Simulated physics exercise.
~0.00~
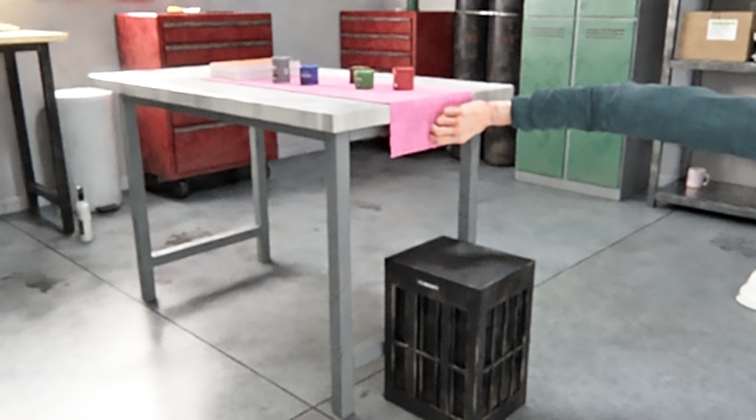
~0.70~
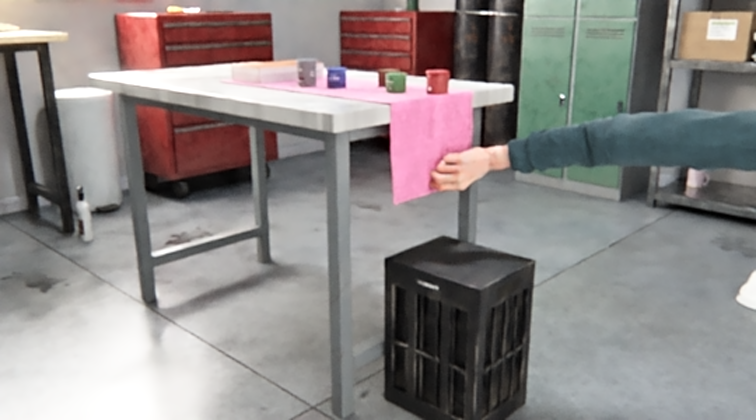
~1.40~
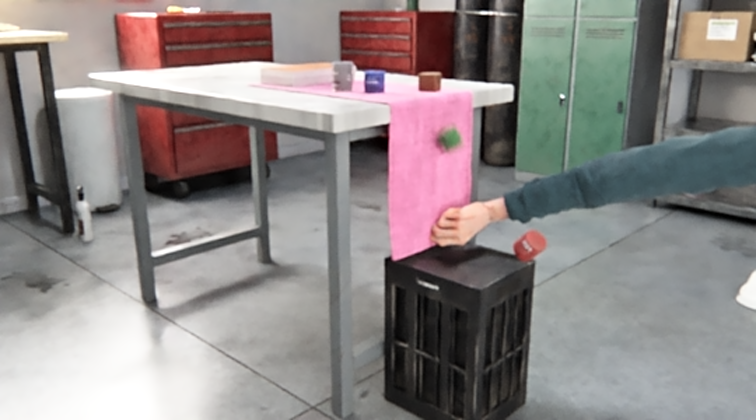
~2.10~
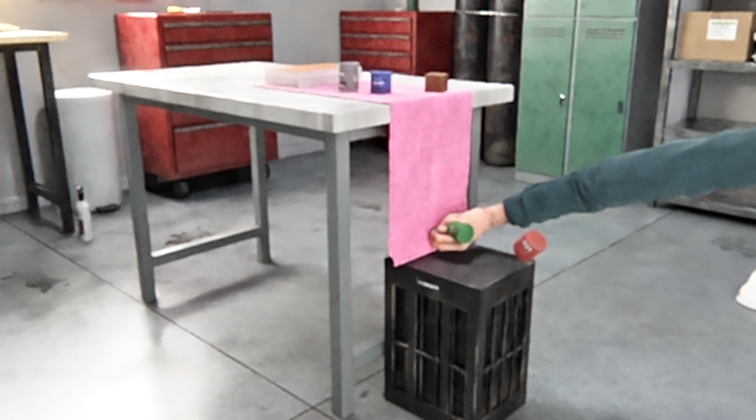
To begin with, a hand reaching in from the right grips the end of a pink runner on a workbench, where small red, green and blue pots stand in a row among other little objects. The hand draws the cloth downward, and the row slides right toward the table's edge. The red pot goes over first and comes to rest tilted by the top of the black crate below, while the green one tumbles after it. Finally, the hem is down at the crate, the green pot is beside the hand, and the brown cube and blue pot remain on the table.
